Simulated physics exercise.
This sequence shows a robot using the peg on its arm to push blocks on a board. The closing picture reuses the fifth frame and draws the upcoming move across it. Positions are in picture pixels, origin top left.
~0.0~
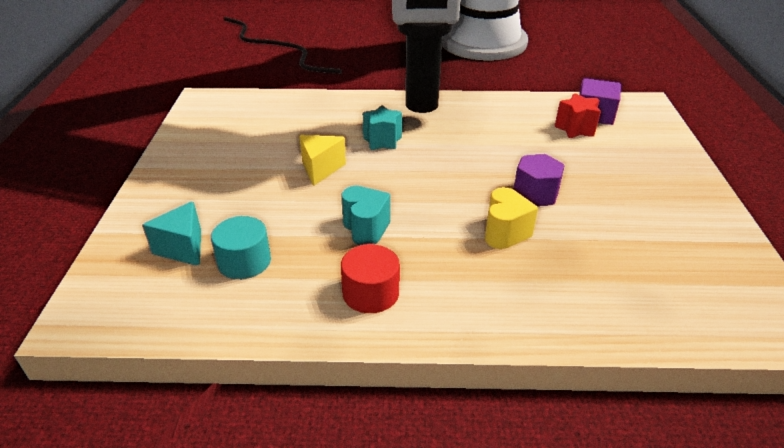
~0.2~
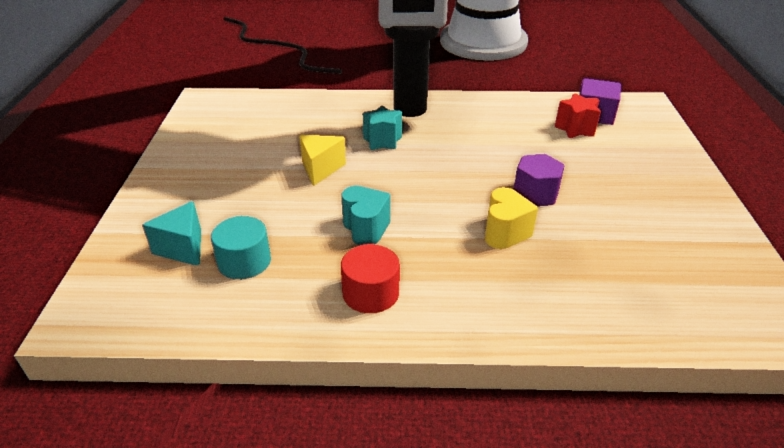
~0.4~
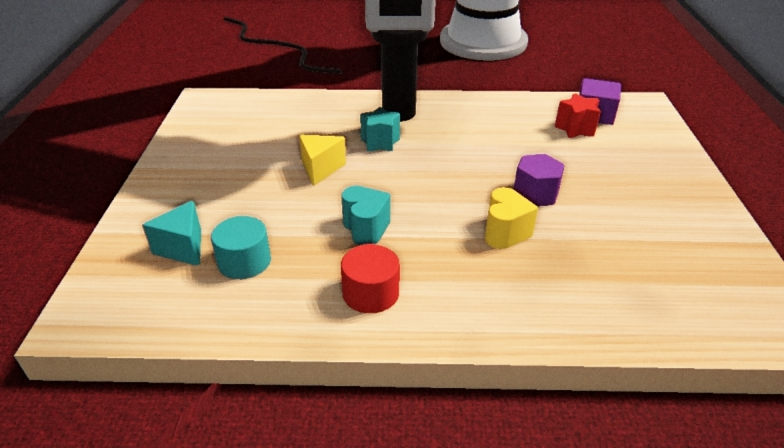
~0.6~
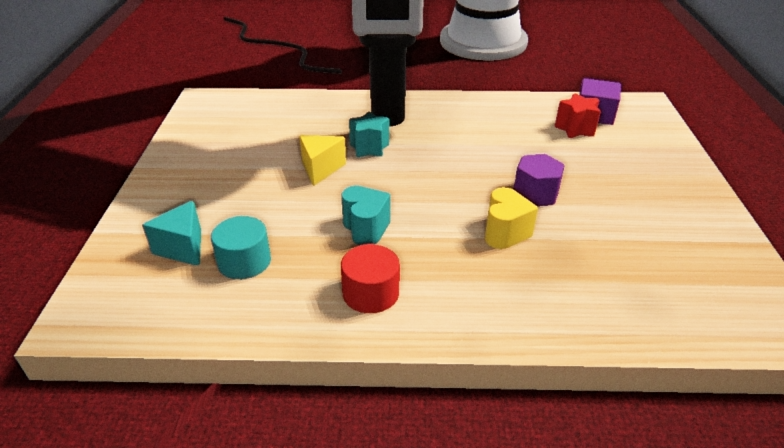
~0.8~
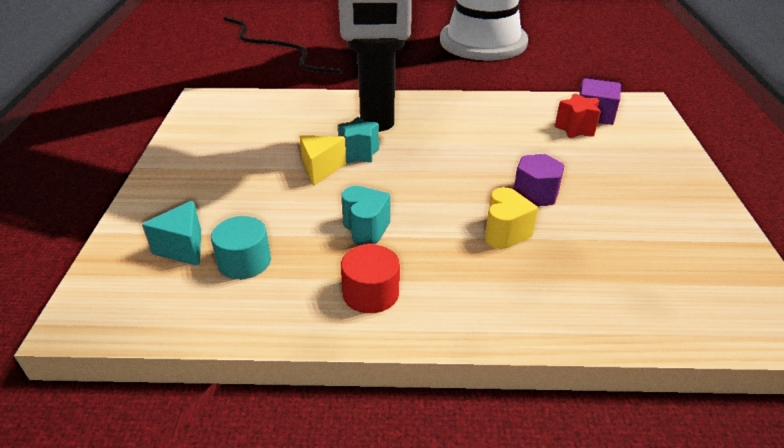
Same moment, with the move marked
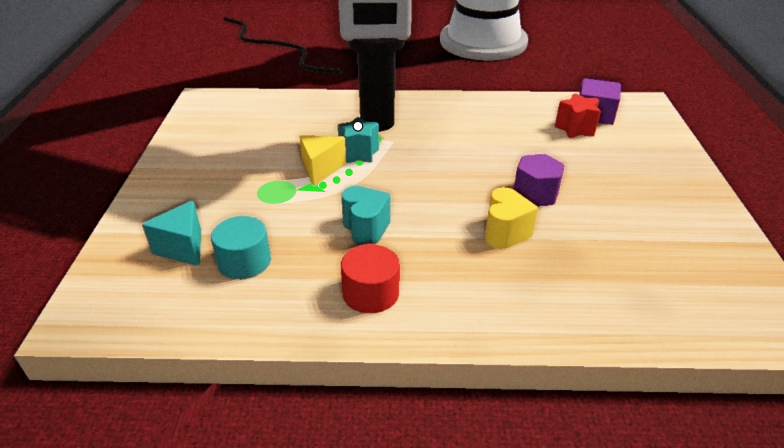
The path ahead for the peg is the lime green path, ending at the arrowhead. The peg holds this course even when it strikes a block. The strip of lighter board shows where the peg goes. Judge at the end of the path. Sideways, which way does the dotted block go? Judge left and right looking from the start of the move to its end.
Facing the way the path runs, start to end, you'll find the dotted block has shifted left.
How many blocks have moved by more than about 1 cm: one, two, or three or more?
That push would leave two blocks displaced by more than about 1 cm.
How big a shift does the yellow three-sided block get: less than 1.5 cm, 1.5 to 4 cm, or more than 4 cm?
It is going to finish beyond 4 cm from where it is now.
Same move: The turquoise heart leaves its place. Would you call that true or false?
This is false.
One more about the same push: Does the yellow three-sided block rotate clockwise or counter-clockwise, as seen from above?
Spin direction: Clockwise.
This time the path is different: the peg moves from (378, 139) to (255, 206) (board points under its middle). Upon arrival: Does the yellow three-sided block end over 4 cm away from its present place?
I'd say yes.
Drawn move, from (378, 139) through (359, 162) and (327, 184) to (277, 192); the dot is on the turquoise star-shaped block.
What follows on the original path. One third of the way, peg (358, 147); yellow three-sided block (301, 154), turned 70° clockwise; turquoise star-shaped block (337, 151).
Two thirds of the way, peg (324, 168); yellow three-sided block (275, 166), turned 110° clockwise; turquoise star-shaped block (306, 176), turned 10° anticlockwise.
At the end, peg (274, 175); yellow three-sided block (237, 171), turned 65° clockwise; turquoise star-shaped block (288, 184), turned 55° anticlockwise; turquoise heart still.
